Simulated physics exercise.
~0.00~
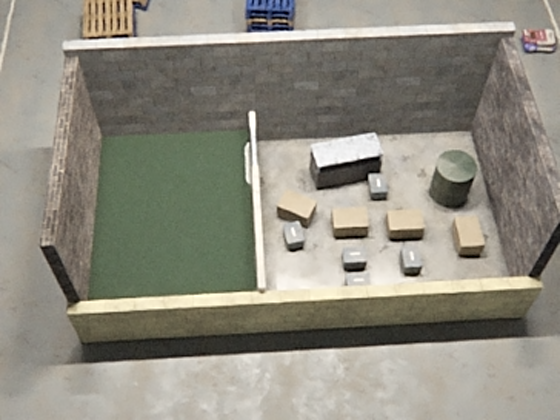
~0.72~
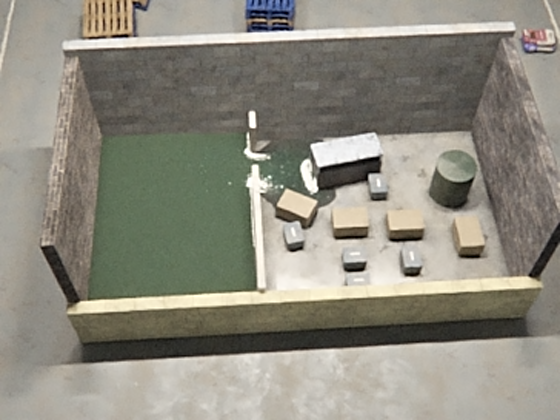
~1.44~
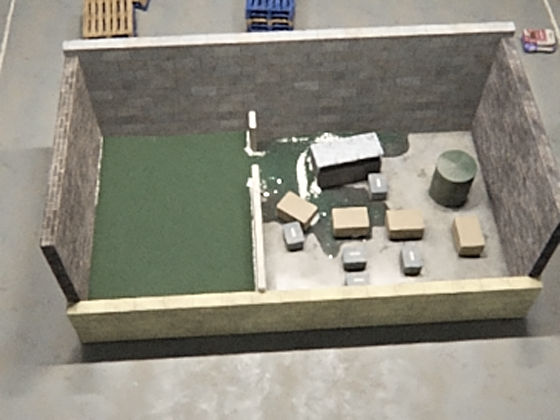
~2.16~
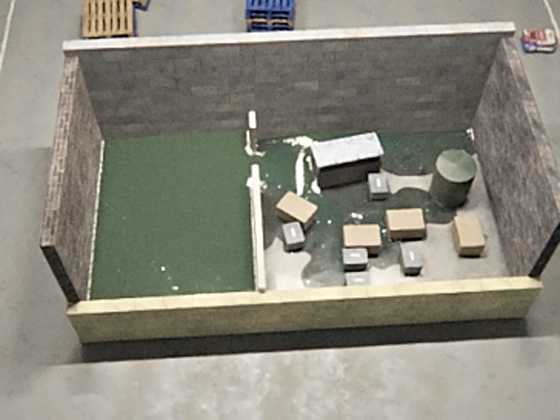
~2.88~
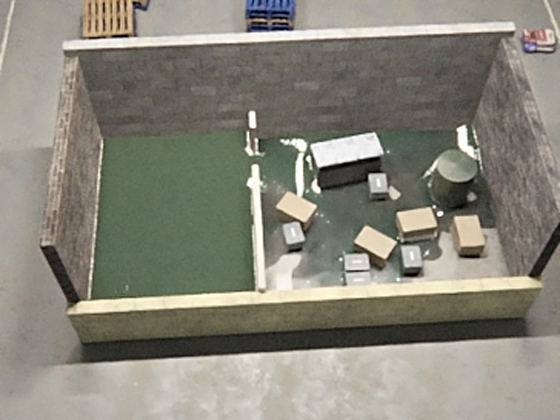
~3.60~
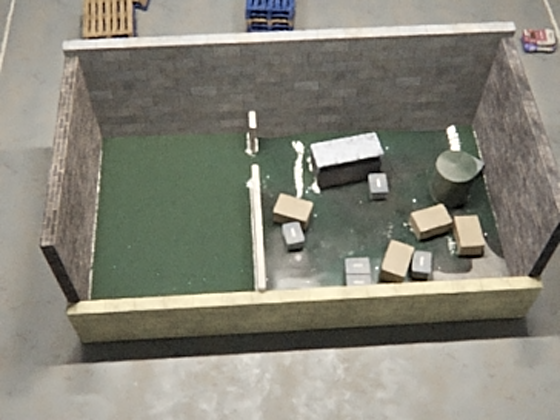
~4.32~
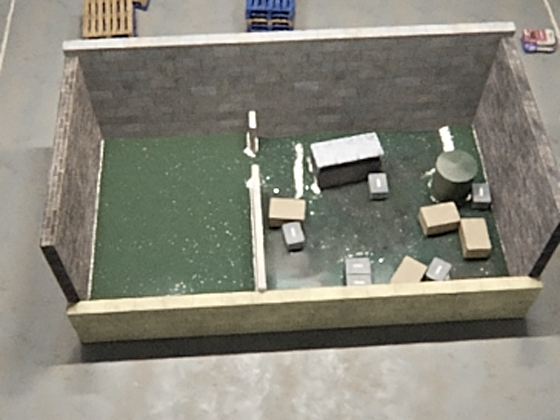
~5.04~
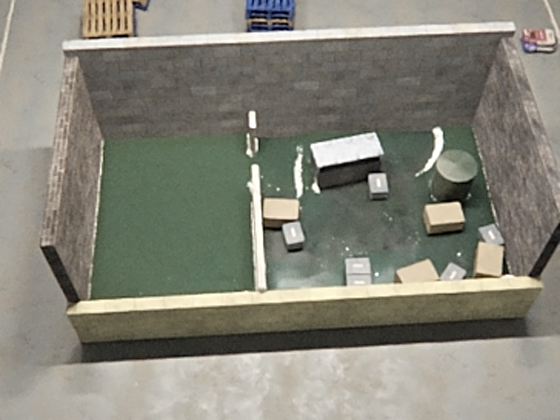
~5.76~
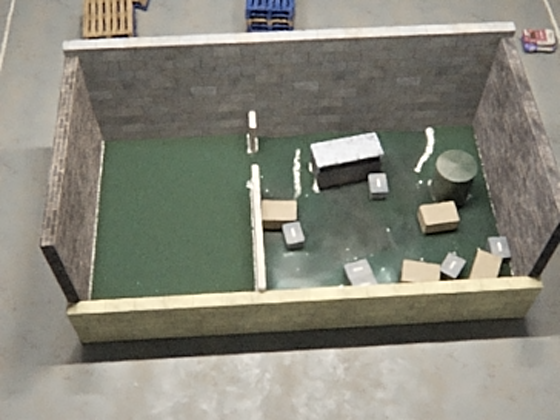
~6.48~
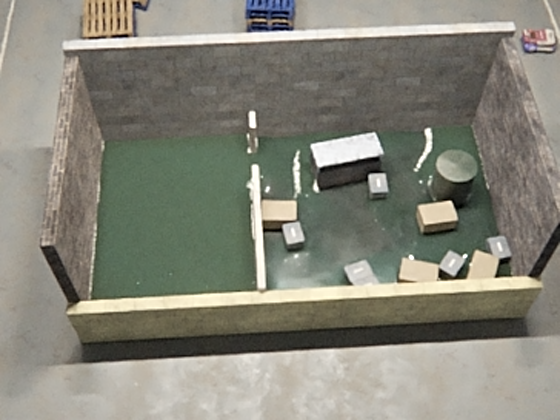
Green water bursting through a gap in a dividing wall, flooding the right room and pushing boxes into its lower right corner.
